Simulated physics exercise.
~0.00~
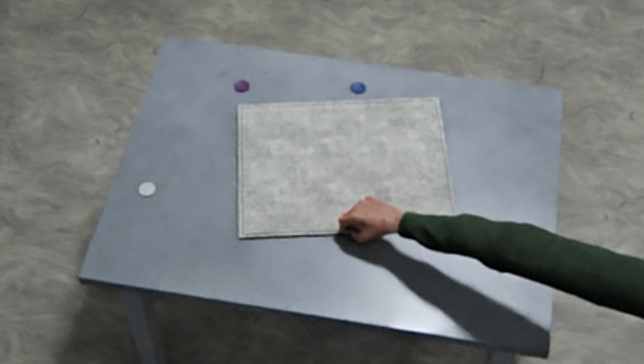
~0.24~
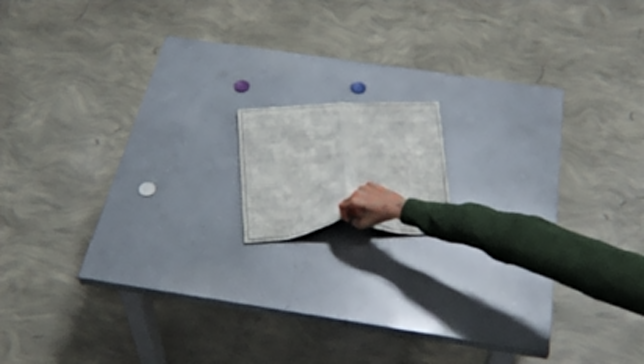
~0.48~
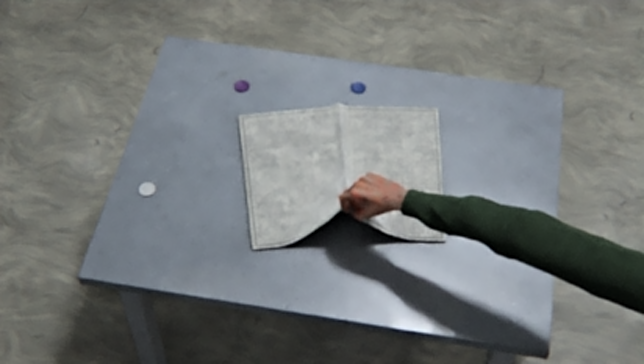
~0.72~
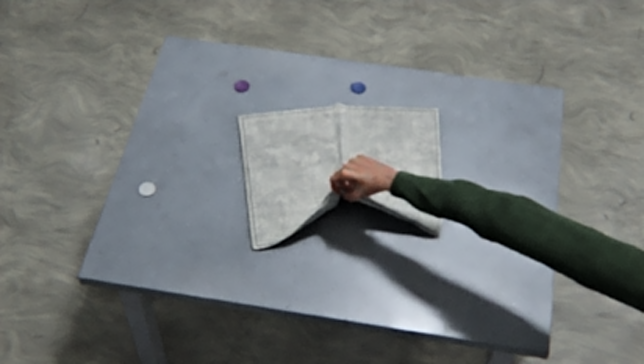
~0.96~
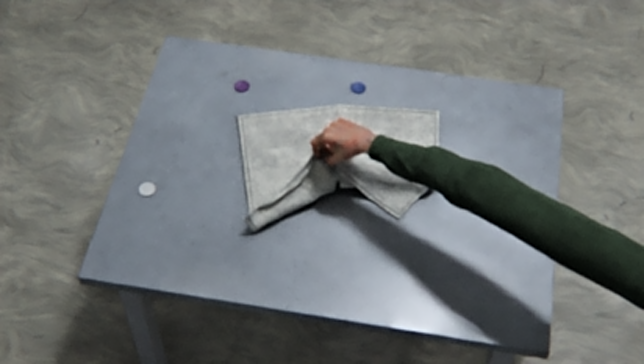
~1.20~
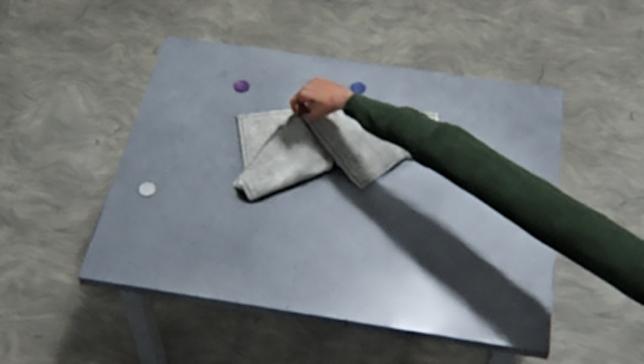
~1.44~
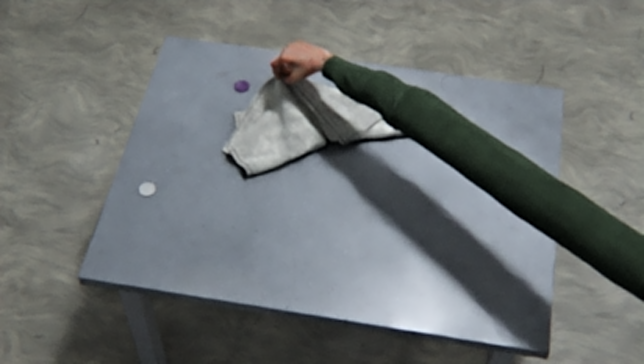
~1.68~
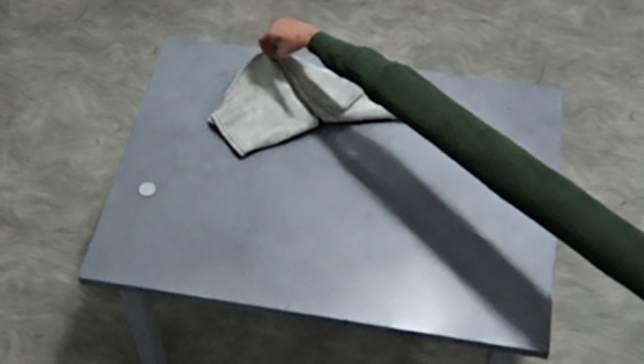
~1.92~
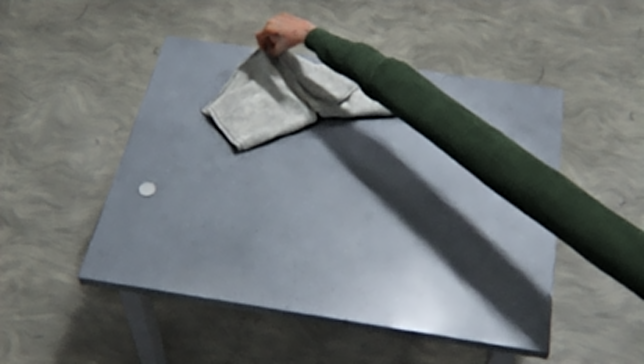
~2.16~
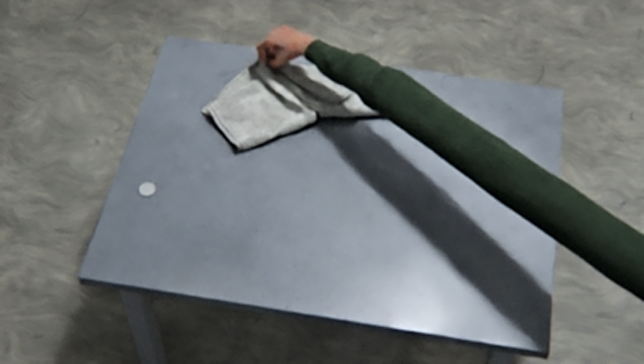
A blue-grey table stands on a mottled grey floor, seen from above by a still camera. A pale grey cloth lies flat on it, with a white disc to the left and a purple disc and a blue disc beyond its far edge. A hand in a dark green sleeve pinches the near edge, lifts it and draws it toward the far side, folding the cloth. The cloth bunches and slides up and left, covering both coloured discs. Finally the hand lowers slightly, still at the crumpled cloth, while the white disc remains uncovered.
